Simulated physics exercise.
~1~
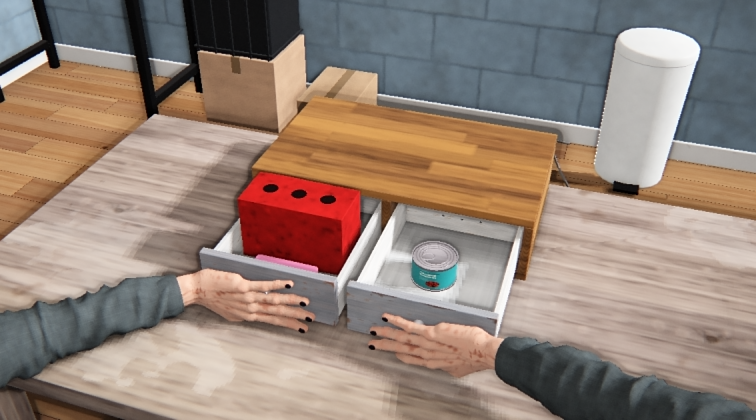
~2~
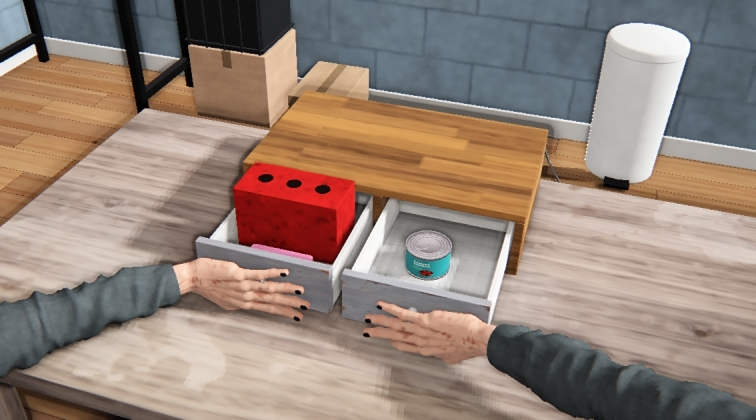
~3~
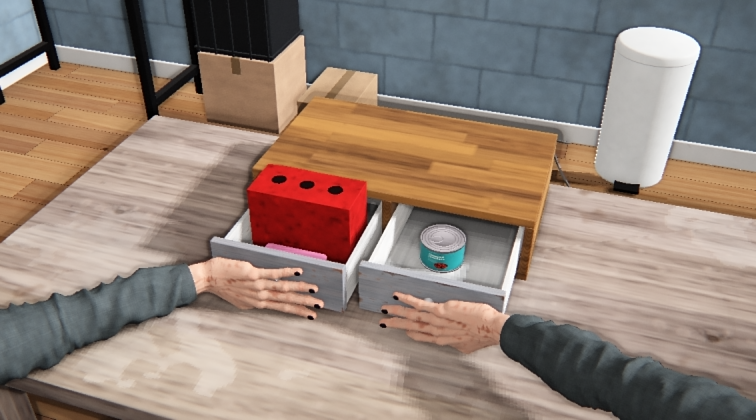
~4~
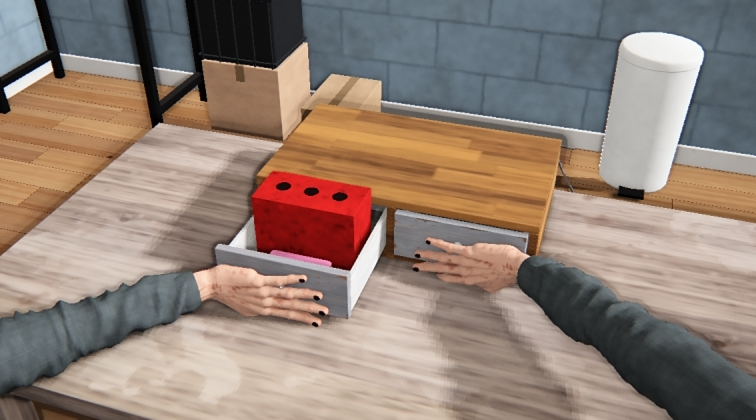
We see two hands resting against the fronts of two open drawers, the left holding a tall red brick and a pink case, the right a small turquoise tin; the right drawer is pushed in until it shuts, while the left one stays ajar.
